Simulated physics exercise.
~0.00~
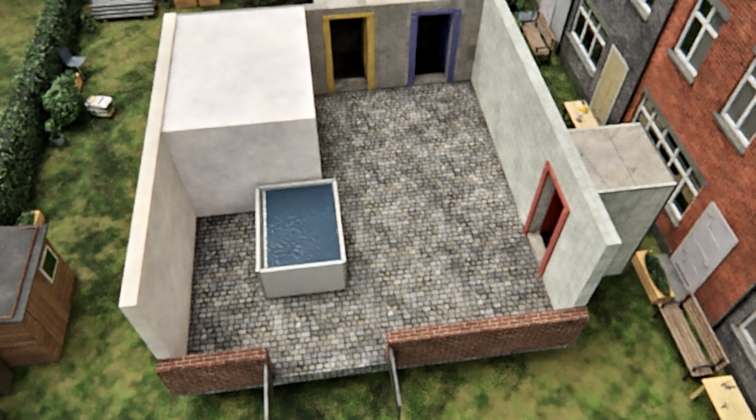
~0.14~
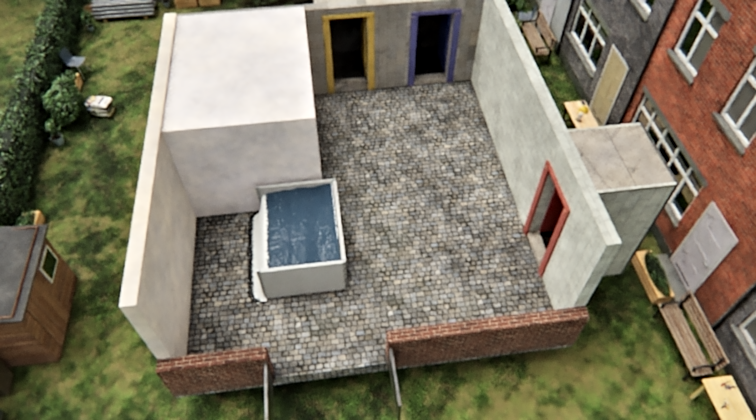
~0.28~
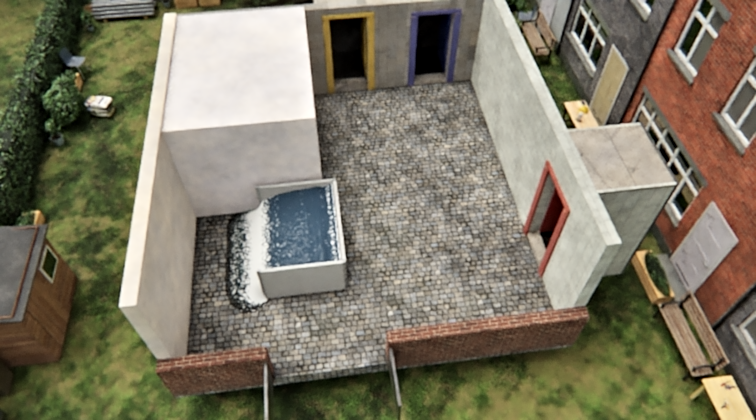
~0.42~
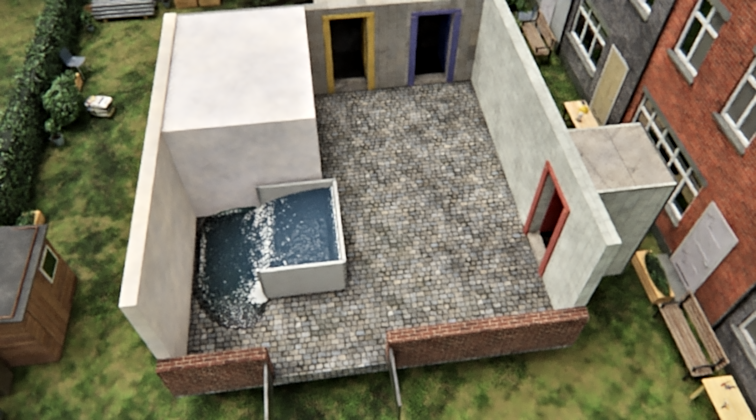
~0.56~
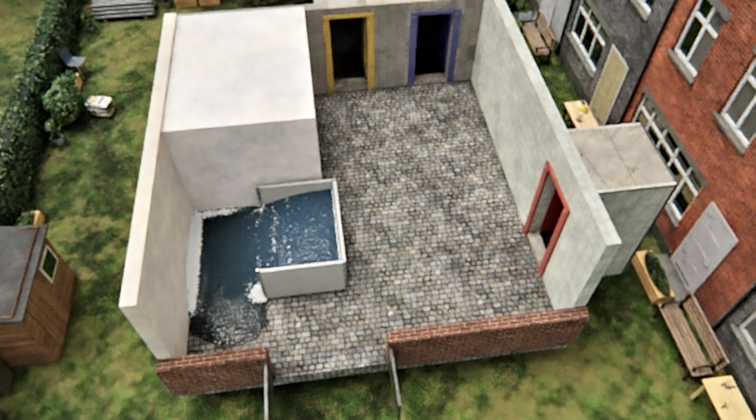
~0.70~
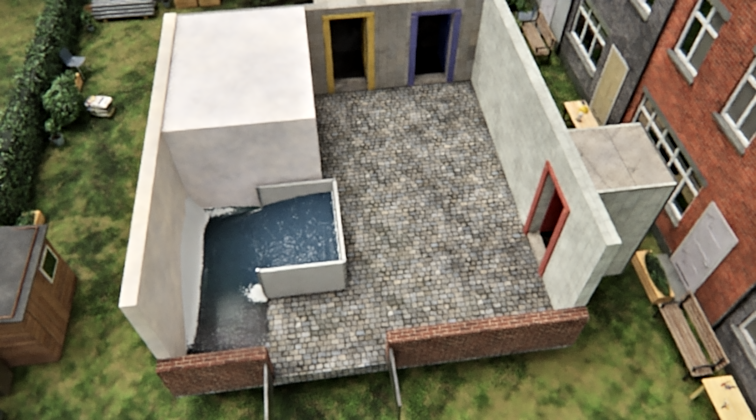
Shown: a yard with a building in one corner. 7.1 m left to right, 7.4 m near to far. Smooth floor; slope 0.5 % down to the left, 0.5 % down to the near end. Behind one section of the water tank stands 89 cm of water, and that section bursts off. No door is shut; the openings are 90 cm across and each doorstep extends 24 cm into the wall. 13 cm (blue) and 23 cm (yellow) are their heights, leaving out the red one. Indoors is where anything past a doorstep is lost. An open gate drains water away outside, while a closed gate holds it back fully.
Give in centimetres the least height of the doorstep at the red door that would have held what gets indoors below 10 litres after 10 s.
9.5 cm.
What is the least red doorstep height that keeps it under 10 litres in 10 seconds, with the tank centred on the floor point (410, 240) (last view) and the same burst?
Then about 5.5 centimetres at the least.
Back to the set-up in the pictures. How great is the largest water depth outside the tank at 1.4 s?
Close to 64 centimetres.
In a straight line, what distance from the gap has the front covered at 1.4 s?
Around 3.0 m from the gap.
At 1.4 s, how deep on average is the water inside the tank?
About 30 centimetres.
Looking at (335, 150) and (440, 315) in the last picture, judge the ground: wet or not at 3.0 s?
In order, the two points are bone dry and soaked.
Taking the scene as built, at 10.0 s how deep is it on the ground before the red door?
It comes to about 6.5 centimetres deep.
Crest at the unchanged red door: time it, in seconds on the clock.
About 4.5 seconds.
After 1.4 s water covers 15 % of the floor, deepest (64 cm) near (196, 233); it has not reached the red door.
After 3.0 s water covers 35 % of the floor, deepest (37 cm) near (186, 377); it has not reached the red door.
After 10.0 s water covers 90 % of the floor, deepest (20 cm) near (197, 220); 7 cm at the red door, 2 litres in over its 12 cm doorstep.
At the red door as built, the water arrived by 3.9 s and peaked near 13 cm at 4.4 s.
With a doorstep of 8 cm, 20 litres would have come in within the 10 s; with 10.5 cm, 5 litres. So under 10 litres takes about 9.5 cm.
